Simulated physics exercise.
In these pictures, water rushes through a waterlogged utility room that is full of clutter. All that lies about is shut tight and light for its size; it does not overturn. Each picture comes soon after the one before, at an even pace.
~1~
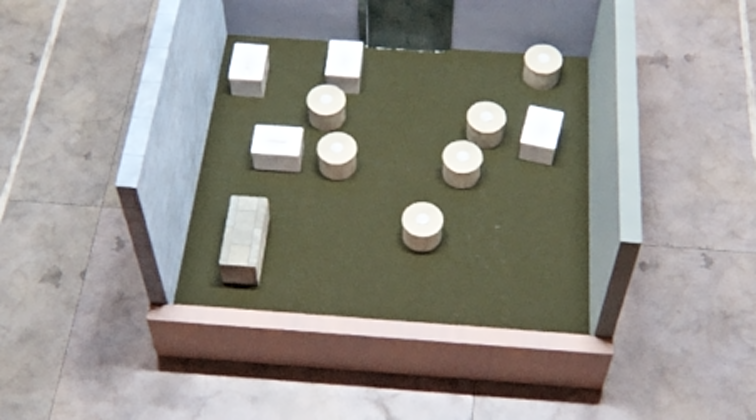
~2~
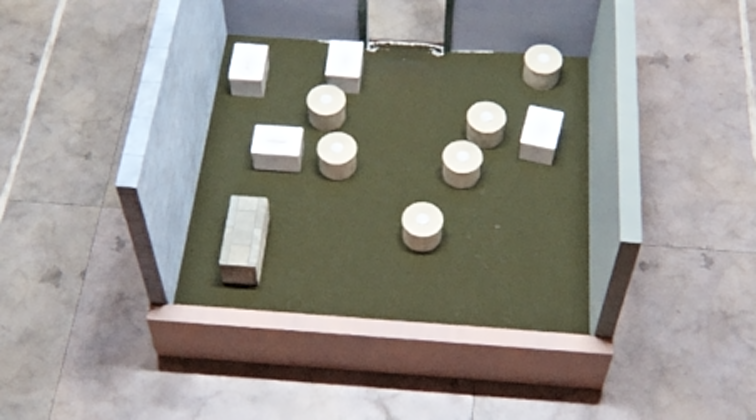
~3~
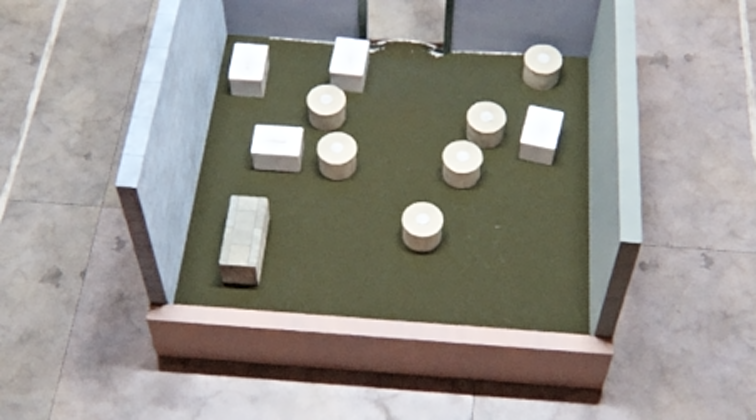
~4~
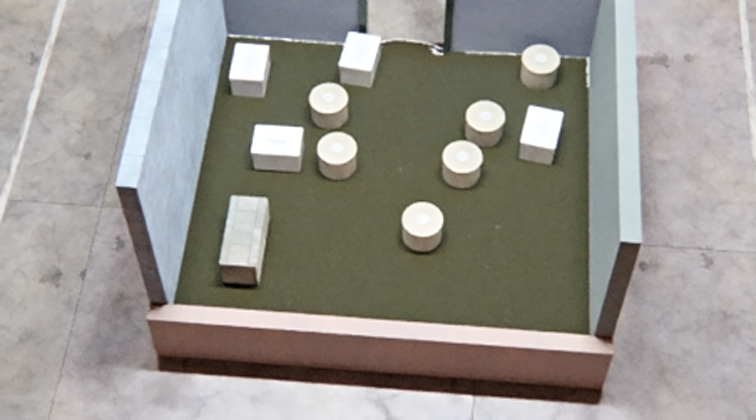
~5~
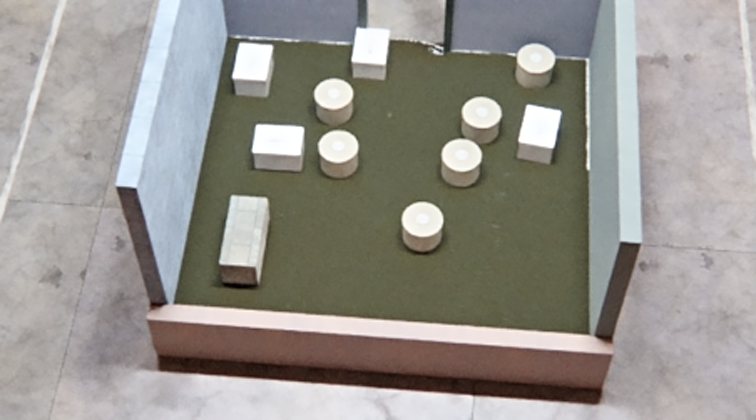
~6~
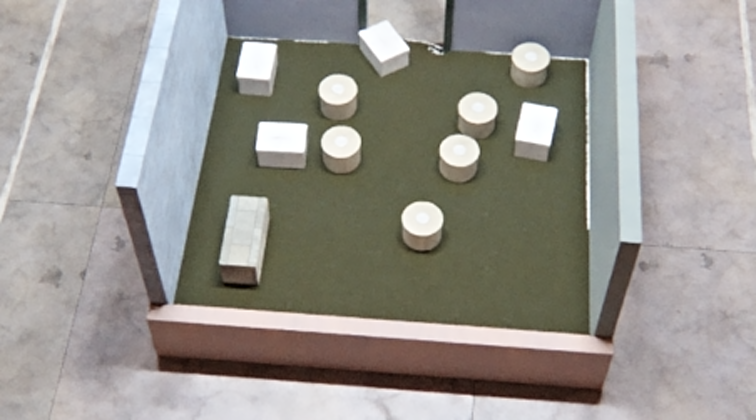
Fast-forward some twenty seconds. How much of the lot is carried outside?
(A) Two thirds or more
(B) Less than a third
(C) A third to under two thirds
A.
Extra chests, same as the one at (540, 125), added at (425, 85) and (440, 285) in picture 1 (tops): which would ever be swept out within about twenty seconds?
The first copy is swept away and the second is held back.
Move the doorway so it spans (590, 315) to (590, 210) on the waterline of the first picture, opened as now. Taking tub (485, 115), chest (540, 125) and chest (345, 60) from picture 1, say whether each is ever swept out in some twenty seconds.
In the order given: Flushed out, flushed out, retained.
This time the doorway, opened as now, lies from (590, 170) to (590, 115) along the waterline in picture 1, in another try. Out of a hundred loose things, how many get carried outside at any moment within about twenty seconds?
I'd say around 50 percent.
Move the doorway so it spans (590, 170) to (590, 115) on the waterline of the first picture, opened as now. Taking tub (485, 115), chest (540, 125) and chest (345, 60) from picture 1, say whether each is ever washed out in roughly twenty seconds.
Lab log - 1: Escaped; 2: Escaped; 3: Retained.
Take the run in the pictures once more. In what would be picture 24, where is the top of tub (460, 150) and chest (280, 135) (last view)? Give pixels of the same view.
Near (441, 87) and (313, 93).
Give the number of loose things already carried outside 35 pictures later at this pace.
8.
A moment on, 1 of 10 are out; 9 afloat.
Next, 3 of 10 are out; 7 afloat.
Later, 8 of 10 are out; 2 afloat.
In the end, 9 of 10 are out; 1 afloat.
